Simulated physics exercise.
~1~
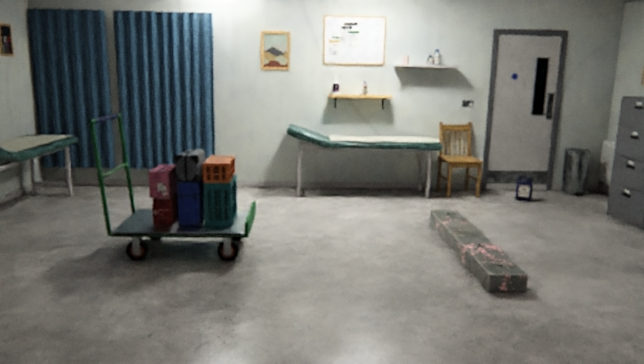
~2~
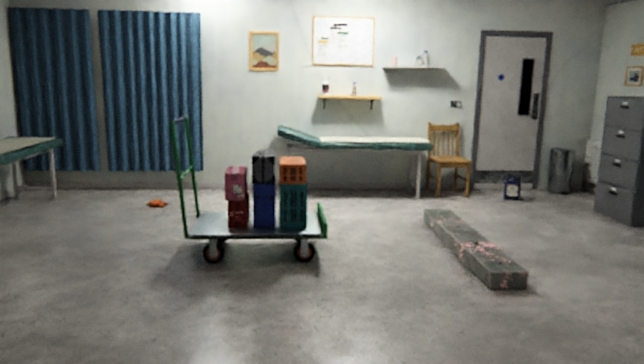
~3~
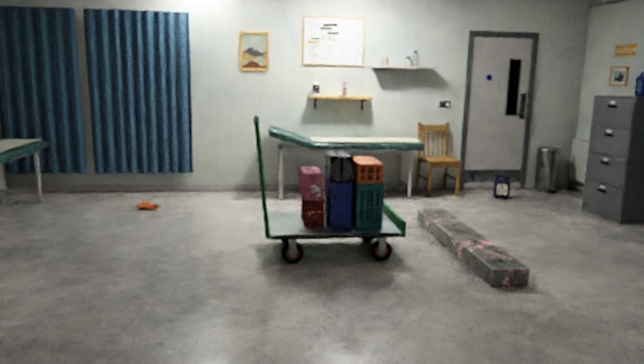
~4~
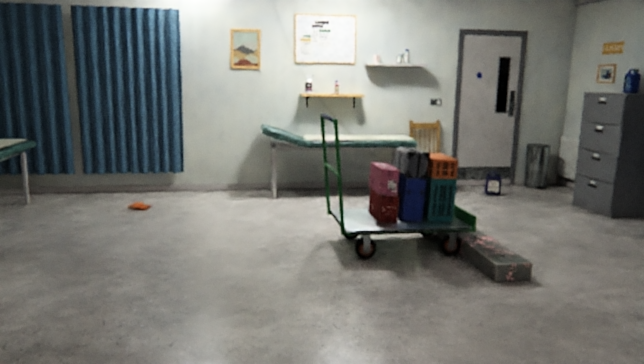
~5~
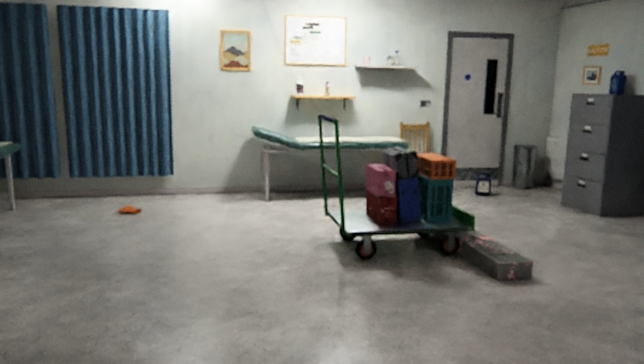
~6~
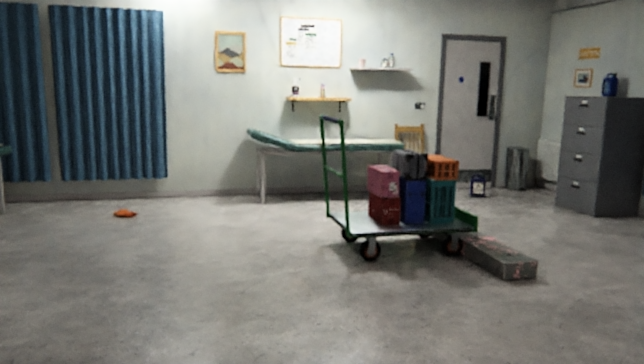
The clip shows a green-handled cart carrying a small stack of colourful crates and boxes as it rolls right across a grey-floored room, meets a low kerb and stops, with the orange crate and the rest of the load still on its deck.
